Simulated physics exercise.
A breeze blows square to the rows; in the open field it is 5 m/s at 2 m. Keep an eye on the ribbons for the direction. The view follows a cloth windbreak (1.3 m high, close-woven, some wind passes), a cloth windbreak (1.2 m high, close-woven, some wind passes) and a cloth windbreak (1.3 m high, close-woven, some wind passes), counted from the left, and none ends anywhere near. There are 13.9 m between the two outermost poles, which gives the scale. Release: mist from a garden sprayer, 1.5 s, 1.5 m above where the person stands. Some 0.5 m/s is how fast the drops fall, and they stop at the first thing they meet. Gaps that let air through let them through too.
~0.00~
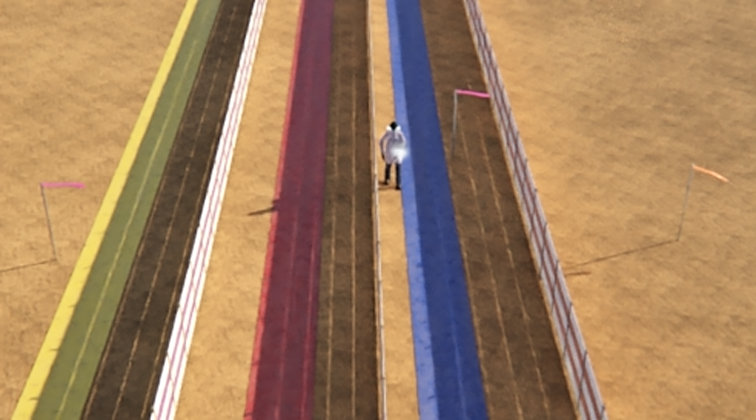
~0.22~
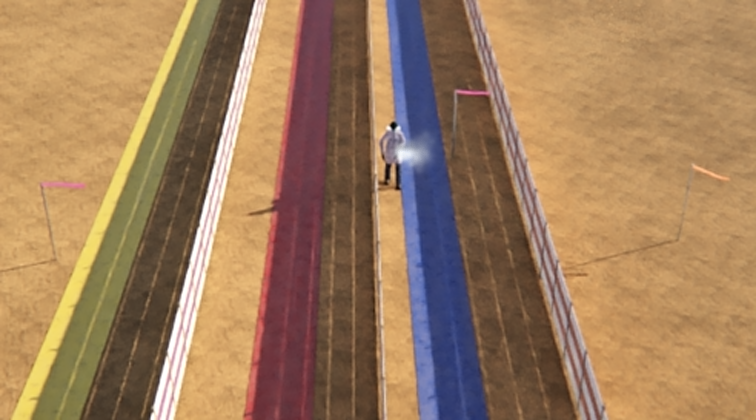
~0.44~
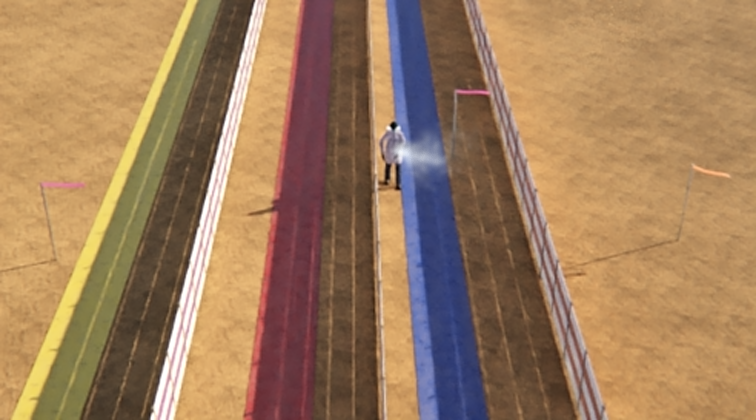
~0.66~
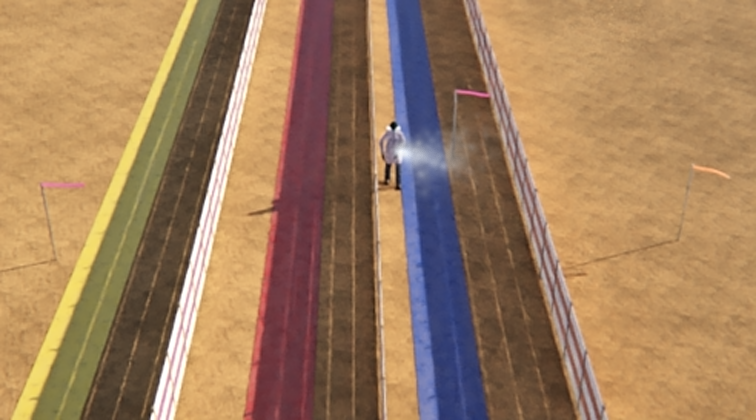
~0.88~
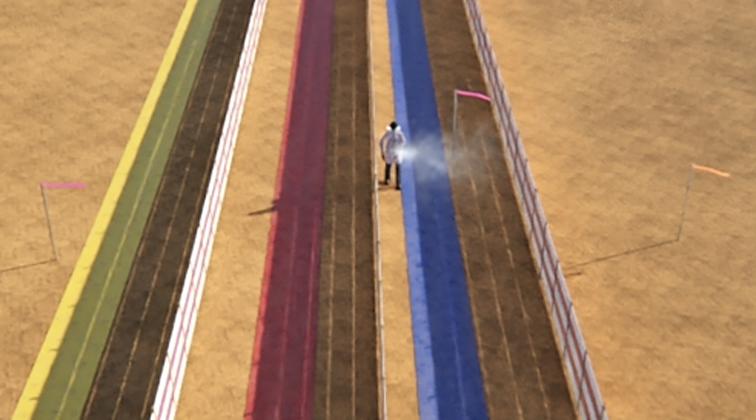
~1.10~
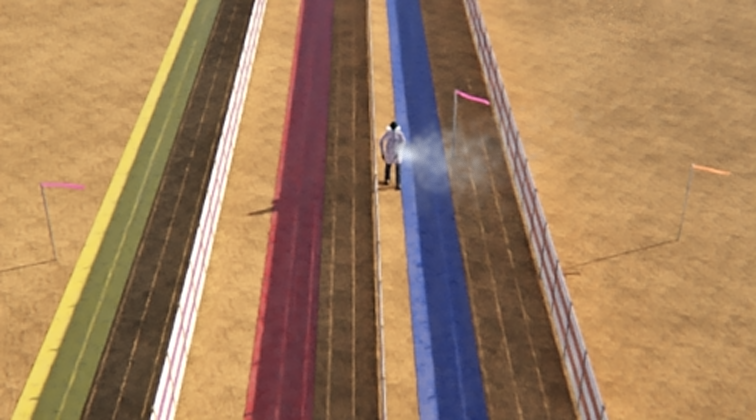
Pale mist spreading rightward from a standing figure, drifting across the blue strip and dark soil as small ribbons flutter on poles.
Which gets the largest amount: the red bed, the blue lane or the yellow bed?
Blue.
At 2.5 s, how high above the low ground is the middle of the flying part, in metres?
About 1.0 m high.
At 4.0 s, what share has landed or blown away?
Close to 50 percent of it.
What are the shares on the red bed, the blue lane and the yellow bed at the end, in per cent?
0 % red, 20 % blue, 0 % yellow.
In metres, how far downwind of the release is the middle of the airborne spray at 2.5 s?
Around 3.0 metres.
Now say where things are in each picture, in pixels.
In the first frame, the left ribbon ends at (84, 186), leaning 85 degrees to the right, the spray in the air spans x = 395 to 405 around y = 150 and it comes from (399, 148).
In the second frame, the right ribbon ends at (730, 179), leaning 70 degrees to the right, the spray in the air spans x = 400 to 430 around y = 150, the blue one passes (432, 240), the red one passes (295, 241) and the yellow one passes (113, 242).
In the third frame, the inner ribbon ends at (491, 93), leaning 85 degrees to the right, the spray in the air spans x = 395 to 460 around y = 155 and the top of the right cloth windbreak crosses (526, 157).
In the fourth frame, the left ribbon ends at (84, 185), leaning 90 degrees to the right, the spray in the air spans x = 400 to 485 around y = 155, the blue one passes (425, 185), the red one passes (300, 186) and the yellow one passes (134, 187).
In the fifth frame, the right ribbon ends at (729, 175), leaning 75 degrees to the right and the spray in the air spans x = 400 to 510 around y = 155.
In the sixth frame, the inner ribbon ends at (489, 104), leaning 70 degrees to the right, the spray in the air spans x = 400 to 535 around y = 155 and the top of the left cloth windbreak crosses (216, 159).
After 2.5 s, 85 % is in the air or yet to come; 6 % lies on the blue lane, 0 % on the red bed and 0 % on the yellow bed; the middle of what still flies is 1.0 m above the low ground, near (518, 170).
After 4.0 s, 50 % is in the air or yet to come; 16 % lies on the blue lane, 0 % on the red bed and 0 % on the yellow bed; the middle of what still flies is 0.9 m above the low ground, near (650, 175).
After 8.0 s, 12 % is in the air or yet to come; 20 % lies on the blue lane, 0 % on the red bed and 0 % on the yellow bed.
After 20.0 s, 0 % is in the air or yet to come; 20 % lies on the blue lane, 0 % on the red bed and 0 % on the yellow bed.
After 45.0 s, 0 % is in the air or yet to come; 20 % lies on the blue lane, 0 % on the red bed and 0 % on the yellow bed.
